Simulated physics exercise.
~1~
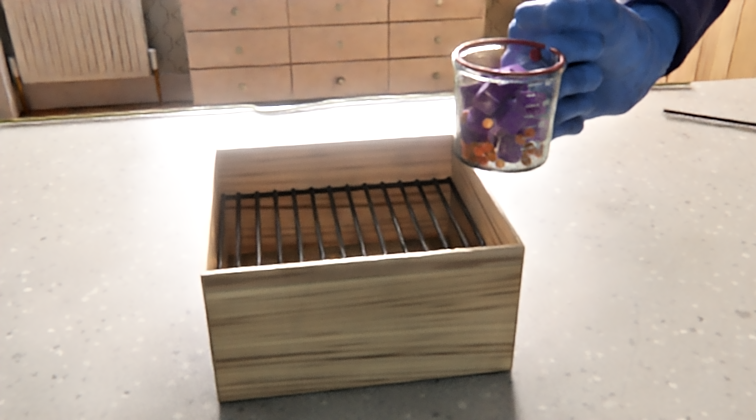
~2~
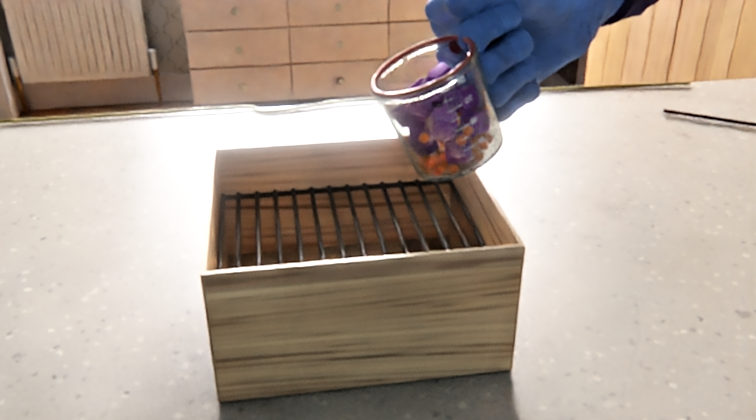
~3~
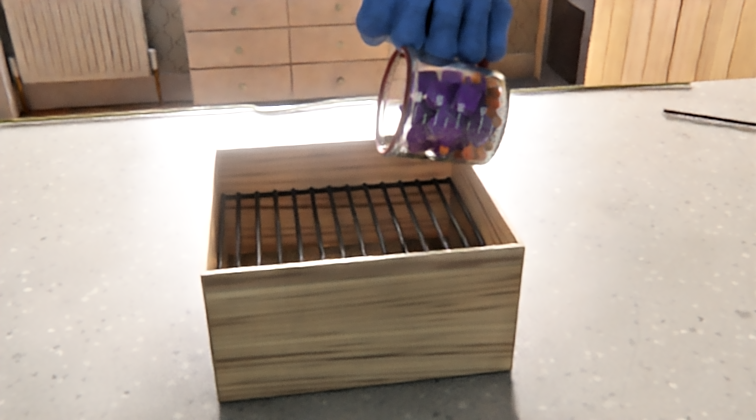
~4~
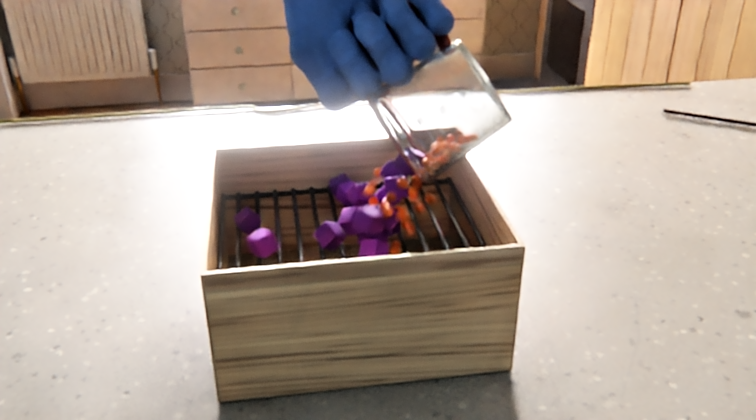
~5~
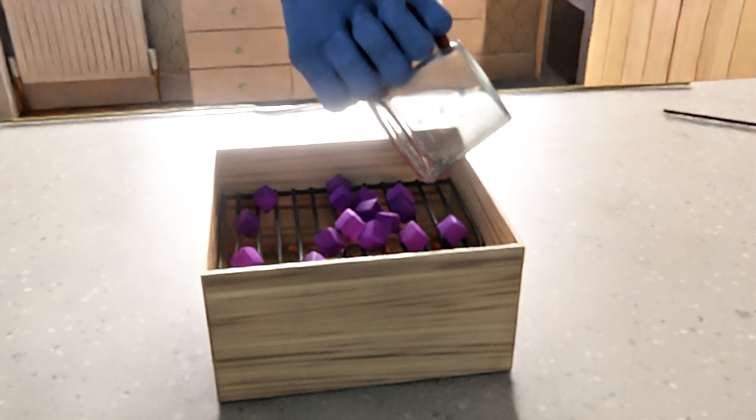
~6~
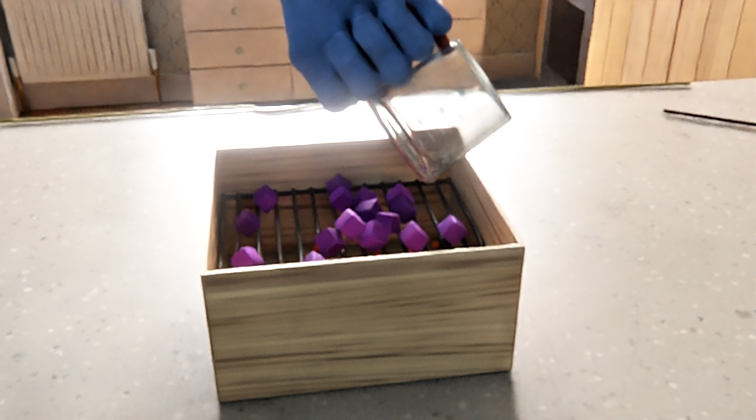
On a speckled grey counter in a room with wooden drawers and a white radiator behind, a still camera looks slightly down at an open wooden box with a rack of dark wires inside. A blue-gloved hand holds a clear cup of purple chunks and small orange bits above the box's right side. The hand moves left and tilts the cup onto its side, then tips it further, and the mix spills onto the wires. The purple pieces scatter and settle on top of the rack, while the orange bits drop between the wires. At the end, the hand still holds the emptied cup tipped over the box.
